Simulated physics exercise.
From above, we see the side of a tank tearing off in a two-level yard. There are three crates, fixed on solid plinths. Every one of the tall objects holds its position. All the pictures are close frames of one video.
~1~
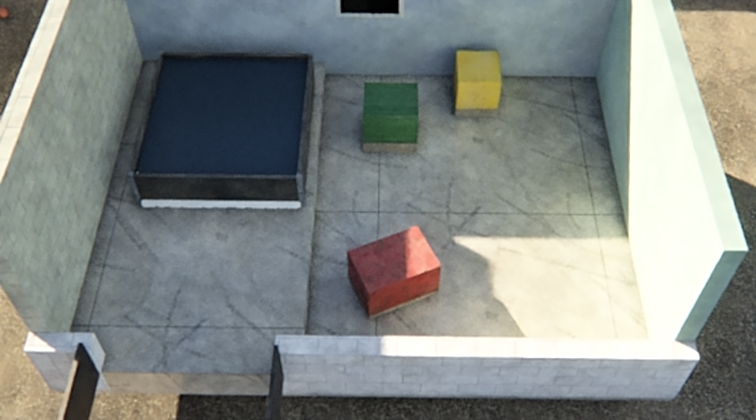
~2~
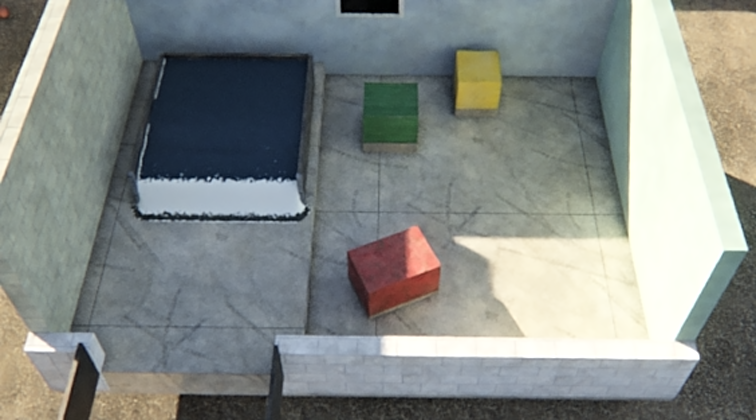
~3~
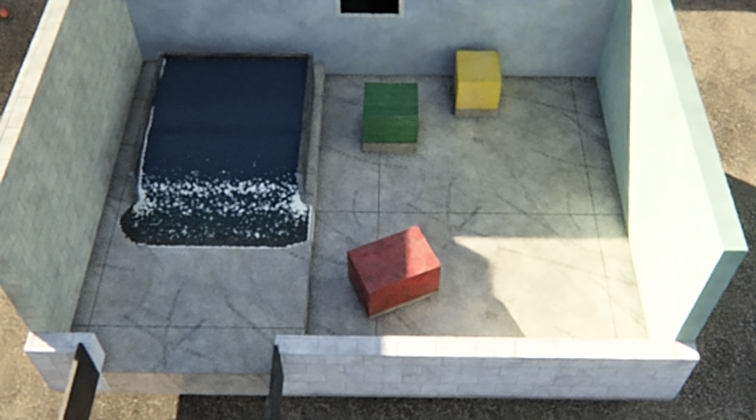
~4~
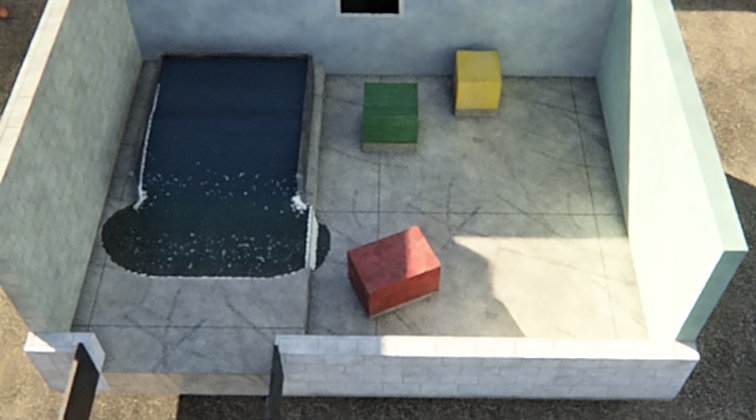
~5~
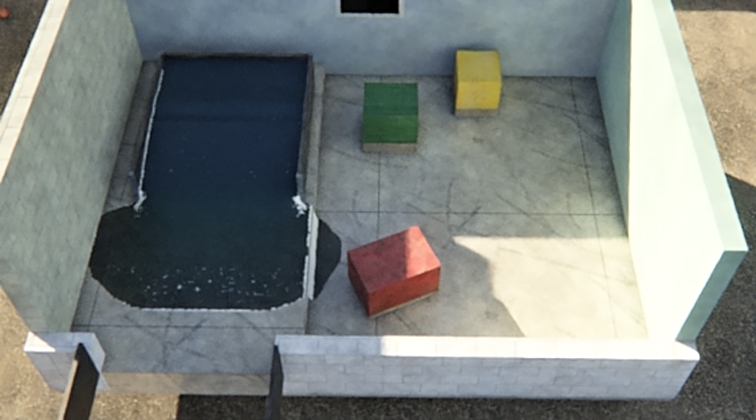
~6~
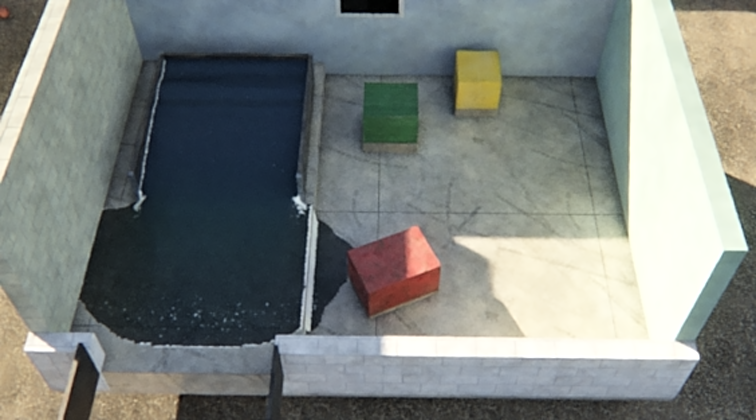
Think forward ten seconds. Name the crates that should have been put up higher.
Afterwards, the green crate ends up dry; the red crate ends up wet; the yellow crate ends up dry.
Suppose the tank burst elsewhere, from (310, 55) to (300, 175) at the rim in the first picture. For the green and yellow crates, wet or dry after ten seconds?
My take: The green crate gets flooded, while the yellow crate gets flooded.
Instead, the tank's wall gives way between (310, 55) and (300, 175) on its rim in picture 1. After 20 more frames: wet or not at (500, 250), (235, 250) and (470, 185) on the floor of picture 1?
Taking the points one after the other, they come out inundated, not soaked and inundated.
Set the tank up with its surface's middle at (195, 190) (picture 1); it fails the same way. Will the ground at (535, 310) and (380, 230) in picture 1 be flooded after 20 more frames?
Note: Point one reached by the flow; point two missed by the flow.
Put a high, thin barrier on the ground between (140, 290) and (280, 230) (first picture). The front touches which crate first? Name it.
I'd pick the red one.
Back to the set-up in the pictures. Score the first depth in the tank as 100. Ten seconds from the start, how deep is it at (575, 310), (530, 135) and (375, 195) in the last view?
About 10 per cent, then 4 per cent, then 2 per cent.
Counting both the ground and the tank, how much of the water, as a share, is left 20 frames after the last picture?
My reading is around 64 percent.
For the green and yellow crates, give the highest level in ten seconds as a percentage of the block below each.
In order: 20% and 40%.
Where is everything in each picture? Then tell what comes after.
The tank at (227, 115) is whole and still, in the first frame.
The front is at (302, 212), out from the gap at (220, 193), in the second frame.
Water pours out at (220, 195) and has run to (310, 227), in the third frame.
Water pours out at (220, 195) and has run to (307, 260), in the fourth frame.
Water pours out at (220, 195) and has run to (300, 292), in the fifth frame.
The front is at a hidden place, out from the gap at (220, 195), in the sixth frame.
A moment on, water covers 30 % of the floor; the green crate not reached, the red crate water round its plinth, the yellow crate not reached.
Next, water covers 35 % of the floor; the green crate not reached, the red crate water round its plinth, the yellow crate not reached.
Then, water covers 45 % of the floor; the green crate not reached, the red crate water round its plinth, the yellow crate not reached.
Later, water covers 60 % of the floor; the green crate not reached, the red crate water round its plinth, the yellow crate not reached.
In the end, water covers 85 % of the floor; the green crate stayed above the water, the red crate was topped, the yellow crate stayed above the water.
